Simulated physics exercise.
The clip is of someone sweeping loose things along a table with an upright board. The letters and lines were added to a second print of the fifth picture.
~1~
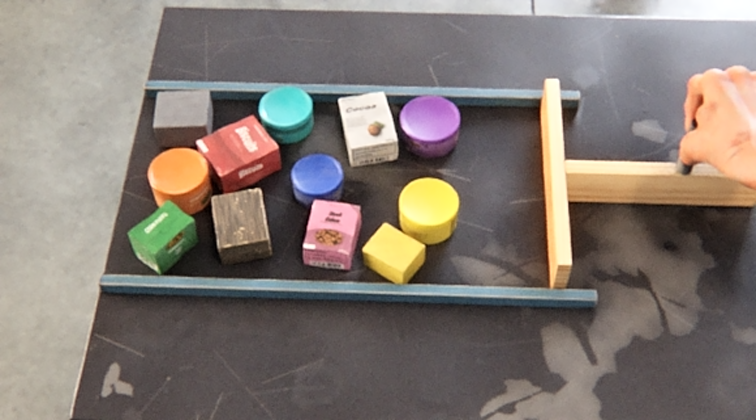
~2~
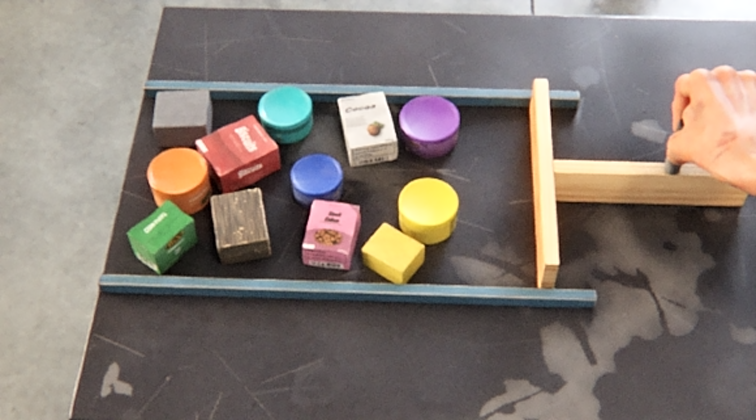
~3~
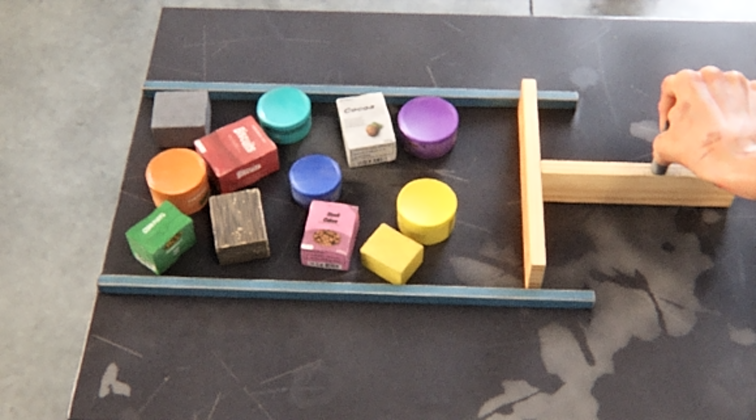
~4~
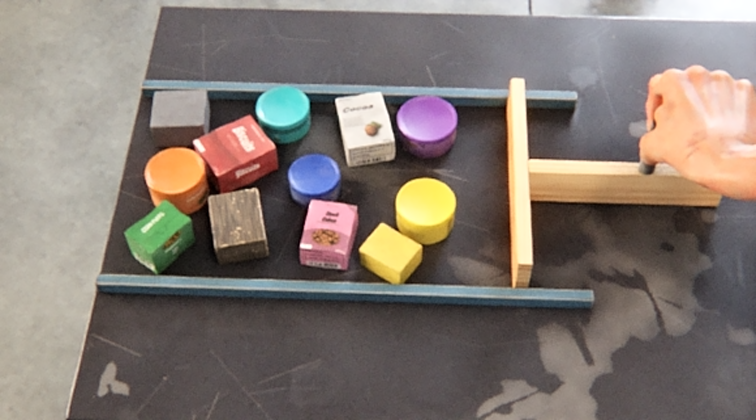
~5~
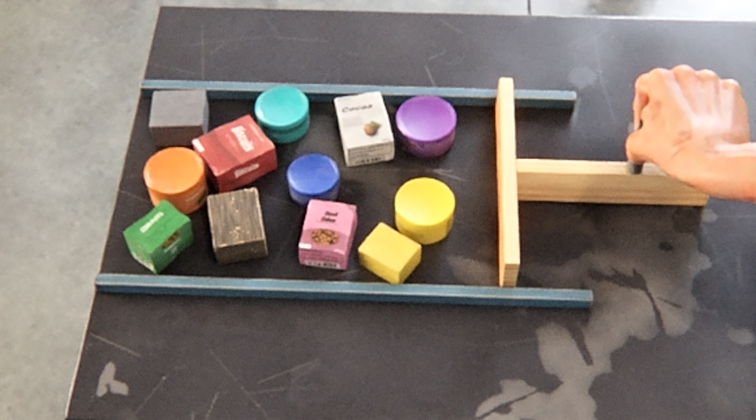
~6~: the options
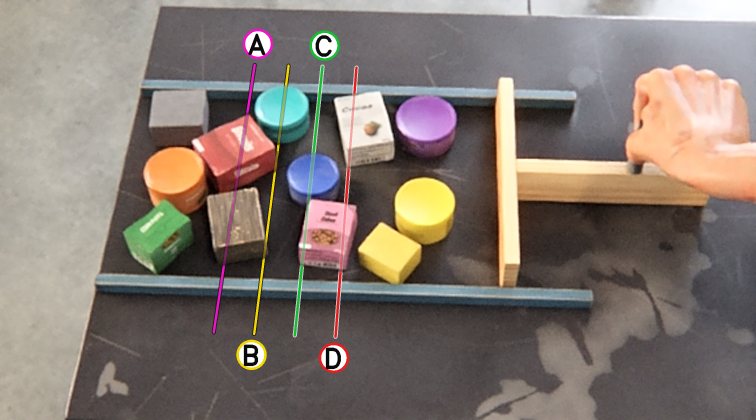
A wooden board, pushed by a hand gripping its handle, slid steadily left between two blue rails, closing some of the gap to a group of colourful tubs, blocks and packets that stayed still.
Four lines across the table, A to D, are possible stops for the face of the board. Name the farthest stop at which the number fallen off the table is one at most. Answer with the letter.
The farthest such stop is C.
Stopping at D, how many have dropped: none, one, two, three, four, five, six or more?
The count is none.
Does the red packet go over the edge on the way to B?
No.
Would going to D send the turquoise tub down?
No.
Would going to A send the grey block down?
Yes.
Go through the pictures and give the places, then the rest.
Yellow tub (429, 211); turquoise tub (287, 115); blue tub (319, 184), in the first picture.
Board (546, 166); grey block (183, 118), in the second picture.
Board (533, 166); orange jar (179, 183), in the third picture.
Board (521, 165); yellow block (391, 255), in the fourth picture.
Board (509, 165); red packet (235, 155); white packet (364, 128); pink packet (328, 235), in the fifth picture.
On the copy, A at (236, 187); B at (273, 188); C at (310, 189); D at (347, 190).
On C. First, board (436, 163); purple tub (400, 127); white packet (346, 129).
Then, board (364, 160); orange jar (164, 190); green packet (158, 242).
Finally, board (314, 159); grey block (135, 126); orange jar (130, 192); none fallen.
By contrast, A drops five; B drops two; D is within the limit but short.
